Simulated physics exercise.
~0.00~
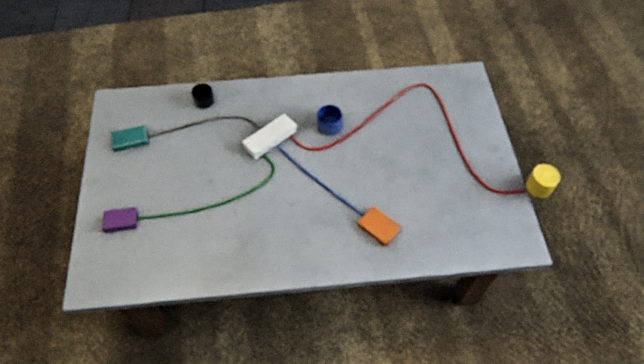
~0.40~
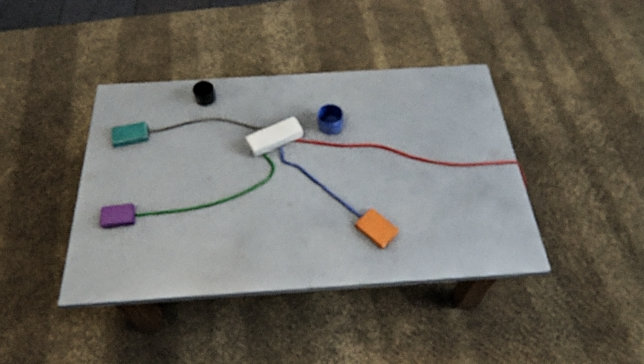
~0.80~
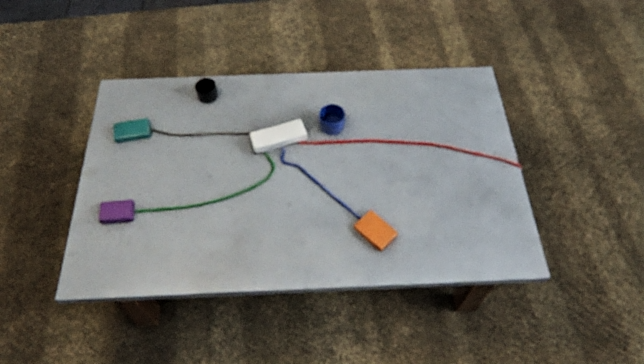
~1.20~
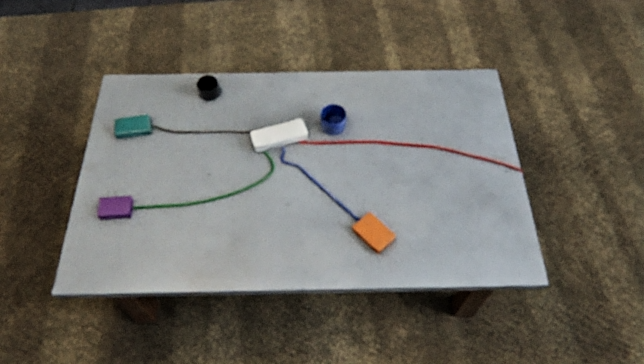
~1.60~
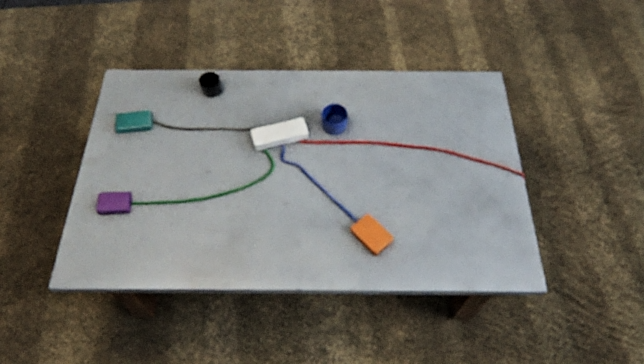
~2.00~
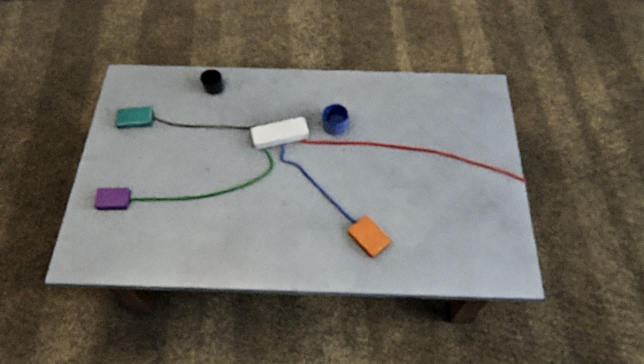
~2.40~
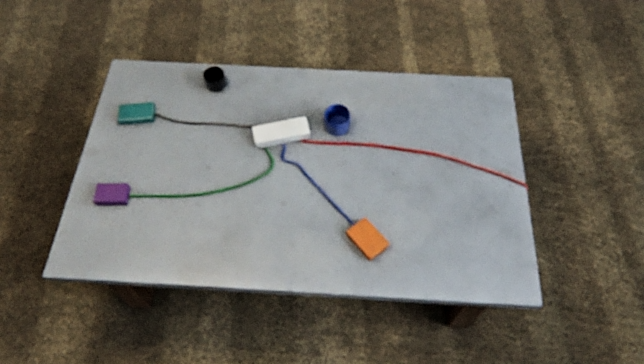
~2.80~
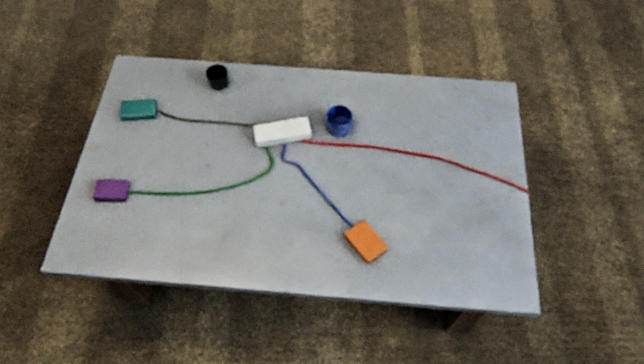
The clip opens on a pale table over a striped brown carpet, where a white strip is joined by coloured cables to a teal phone, a purple drive, an orange reader and a yellow speaker at the right edge. The speaker drops off the side and out of sight, drawing the looping red cable into a much straighter line. The white strip swivels slightly but stays near its spot, and the dark cable to the phone straightens. After that, the view drifts gently around the table. It ends with the red cable running over the right edge, while the black mug, blue cup and other devices remain in place.
